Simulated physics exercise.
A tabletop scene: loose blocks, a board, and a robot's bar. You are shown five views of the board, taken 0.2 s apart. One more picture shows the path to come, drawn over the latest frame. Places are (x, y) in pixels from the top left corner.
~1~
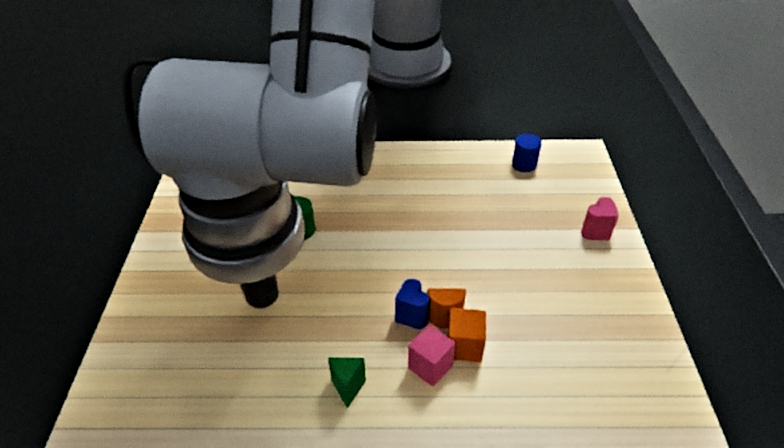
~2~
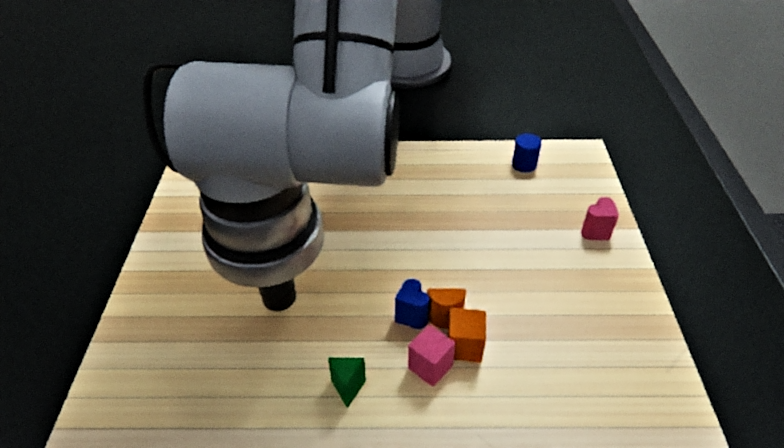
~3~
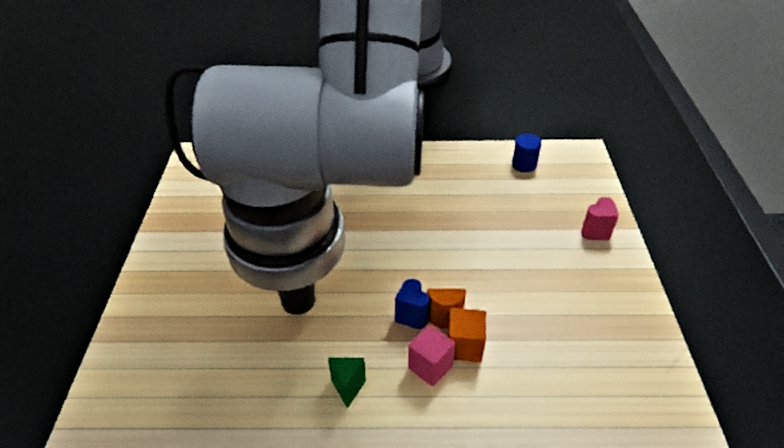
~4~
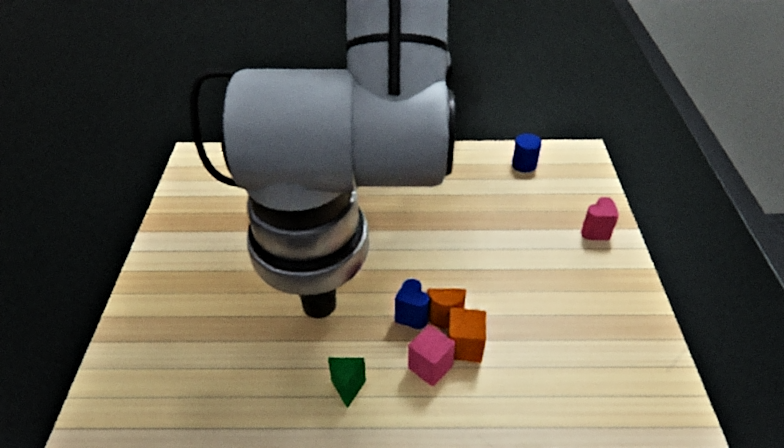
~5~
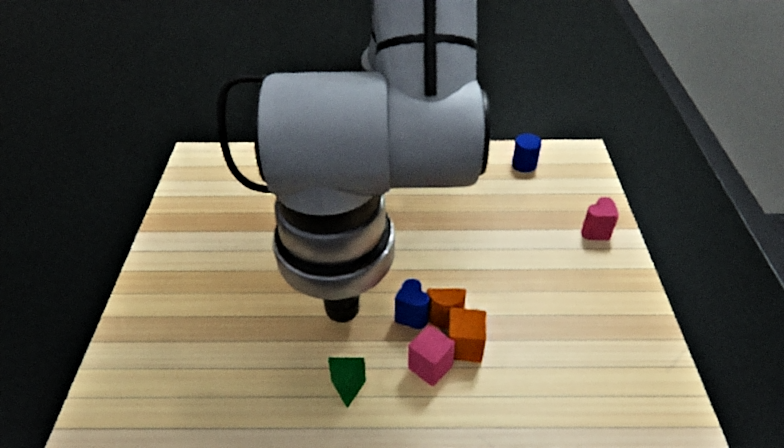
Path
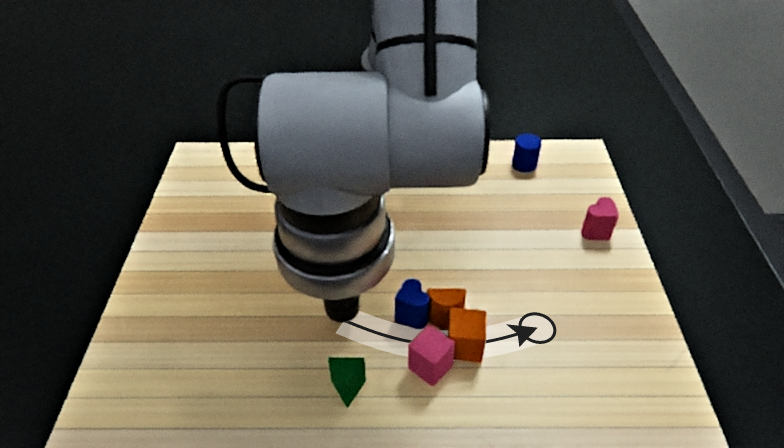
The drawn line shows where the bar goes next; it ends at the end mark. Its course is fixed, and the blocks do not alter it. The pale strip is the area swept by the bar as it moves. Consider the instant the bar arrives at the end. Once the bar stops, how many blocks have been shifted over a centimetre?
Two blocks, no more.
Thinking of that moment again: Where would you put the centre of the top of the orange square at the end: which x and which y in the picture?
Close to (573, 328).
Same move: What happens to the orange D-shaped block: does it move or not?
The orange D-shaped block will stay where it stands.
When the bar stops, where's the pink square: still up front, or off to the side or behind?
Once the path is finished, the pink square lies beside or behind the bar.
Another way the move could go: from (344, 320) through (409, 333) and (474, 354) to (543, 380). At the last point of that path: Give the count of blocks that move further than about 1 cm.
It's going to be three or more.
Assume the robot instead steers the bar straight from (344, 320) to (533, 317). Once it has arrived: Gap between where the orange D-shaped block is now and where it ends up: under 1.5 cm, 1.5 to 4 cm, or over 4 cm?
Over 4 cm.
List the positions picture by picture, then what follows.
Lower end of the bar (263, 296), tops of blocks, blue heart (412, 293), pink square (432, 344), orange D-shaped block (447, 295), orange square (468, 323), in the first frame.
Bar (280, 299), blocks as before, in the second frame.
Bar (299, 302), blocks as before, in the third frame.
Bar (320, 306), blocks as before, in the fourth frame.
Bar (343, 310), blue heart (412, 293), pink square (432, 344), orange D-shaped block (447, 295), orange square (468, 323), in the fifth frame.
The drawn path runs from (344, 320) by way of (406, 341) and (474, 344) to (537, 328).
What follows on the original path. One third of the way, bar (406, 330); nothing pushed yet.
Two thirds of the way, bar (477, 333); pink square (448, 353), turned 50° clockwise; orange square (516, 326).
At the end, bar (540, 317); blue heart not moved; pink square (448, 353), turned 50° clockwise; orange D-shaped block not moved; orange square (573, 328), turned 55° clockwise.
